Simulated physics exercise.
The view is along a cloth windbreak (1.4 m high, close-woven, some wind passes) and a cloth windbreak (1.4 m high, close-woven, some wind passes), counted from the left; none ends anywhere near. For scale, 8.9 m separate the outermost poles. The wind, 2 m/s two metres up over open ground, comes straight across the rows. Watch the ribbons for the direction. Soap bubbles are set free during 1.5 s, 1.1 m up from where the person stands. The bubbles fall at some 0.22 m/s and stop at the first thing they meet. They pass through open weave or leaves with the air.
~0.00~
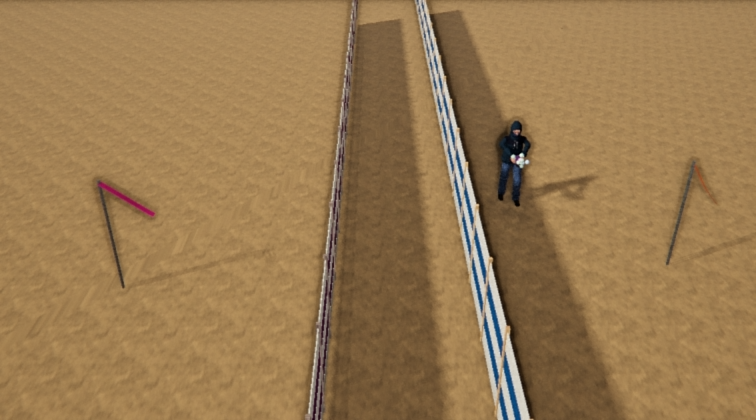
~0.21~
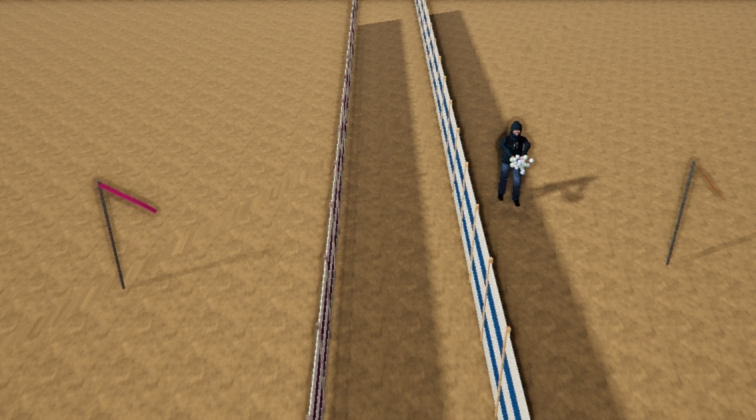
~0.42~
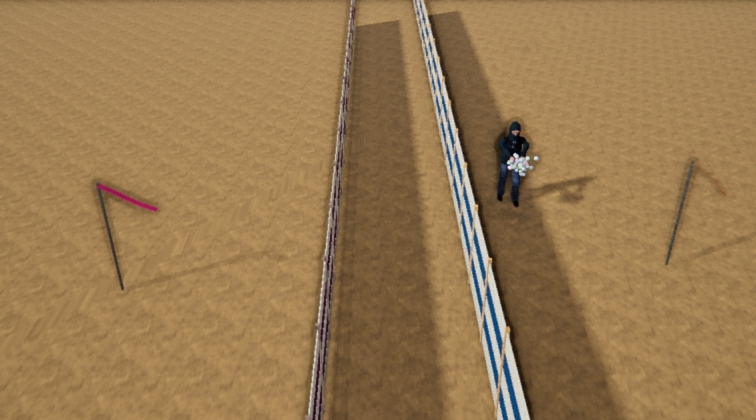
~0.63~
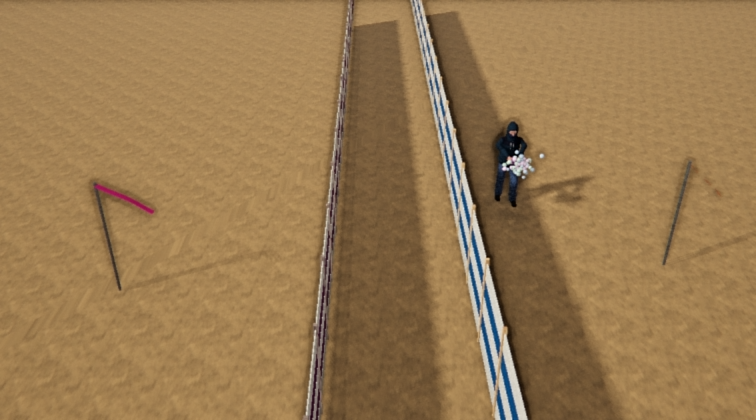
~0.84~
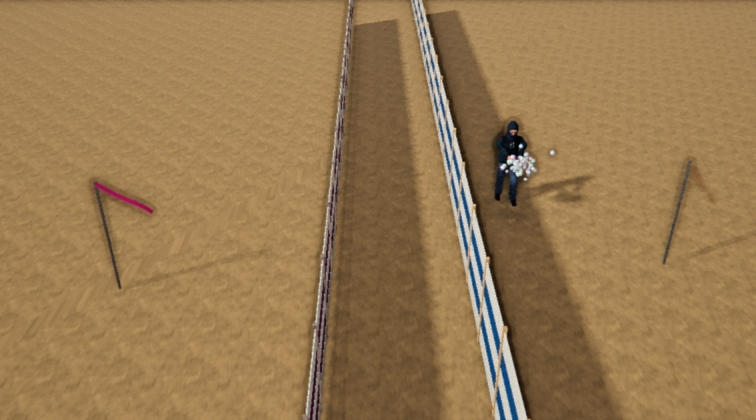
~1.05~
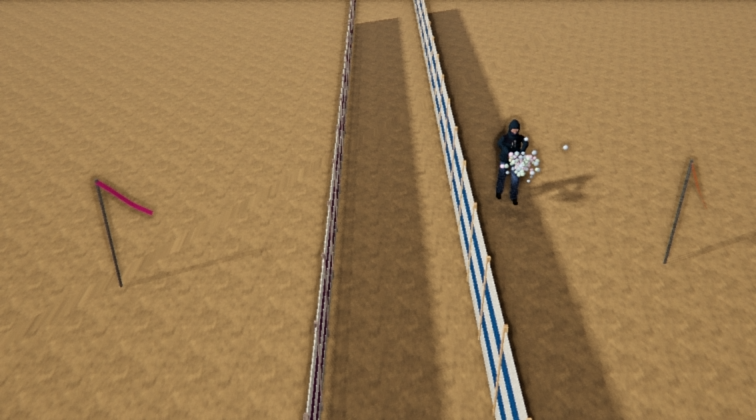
A dark-clothed figure beside two long fences on sandy ground released a growing cluster of pale bubbles near their hands, and one drifted off to the right while a pink ribbon fluttered at left.
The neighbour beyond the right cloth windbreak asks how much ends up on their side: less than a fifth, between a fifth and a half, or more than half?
The share that finishes beyond it is under a fifth.
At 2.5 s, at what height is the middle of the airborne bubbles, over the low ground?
Roughly 1.0 m up.
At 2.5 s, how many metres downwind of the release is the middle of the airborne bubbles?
Roughly 0.5 m.
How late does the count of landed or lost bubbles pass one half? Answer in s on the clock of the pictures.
At about 9.5 s.
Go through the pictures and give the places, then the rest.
The left ribbon ends at (154, 215), leaning 55 degrees to the right, the bubbles in the air span x = 510 to 525 around y = 160 and it comes from (519, 160), in the first picture.
The right ribbon ends at (723, 198), leaning 45 degrees to the right and the bubbles in the air span x = 515 to 525 around y = 165, in the second picture.
The left ribbon ends at (157, 210), leaning 60 degrees to the right, the bubbles in the air span x = 510 to 530 around y = 165 and the top of the right cloth windbreak crosses (461, 149), in the third picture.
The bubbles in the air span x = 510 to 530 around y = 165, in the fourth picture.
The left ribbon ends at (153, 213), leaning 55 degrees to the right and the bubbles in the air span x = 510 to 535 around y = 165, in the fifth picture.
The right ribbon ends at (706, 208), leaning 25 degrees to the right, the bubbles in the air span x = 510 to 540 around y = 165 and the top of the right cloth windbreak crosses (460, 147), in the sixth picture.
After 2.5 s, 0 % is no longer flying here, and 0 % is beyond the right cloth windbreak; the middle of what still flies is 1.0 m above the low ground, near (532, 169).
After 4.0 s, 2 % is no longer flying here, and 0 % is beyond the right cloth windbreak; the middle of what still flies is 0.8 m above the low ground, near (543, 174).
After 8.0 s, 38 % is no longer flying here, and 0 % is beyond the right cloth windbreak; the middle of what still flies is 0.7 m above the low ground, near (592, 180).
After 20.0 s, 91 % is no longer flying here, and 0 % is beyond the right cloth windbreak.
After 45.0 s, 100 % is no longer flying here, and 0 % is beyond the right cloth windbreak.
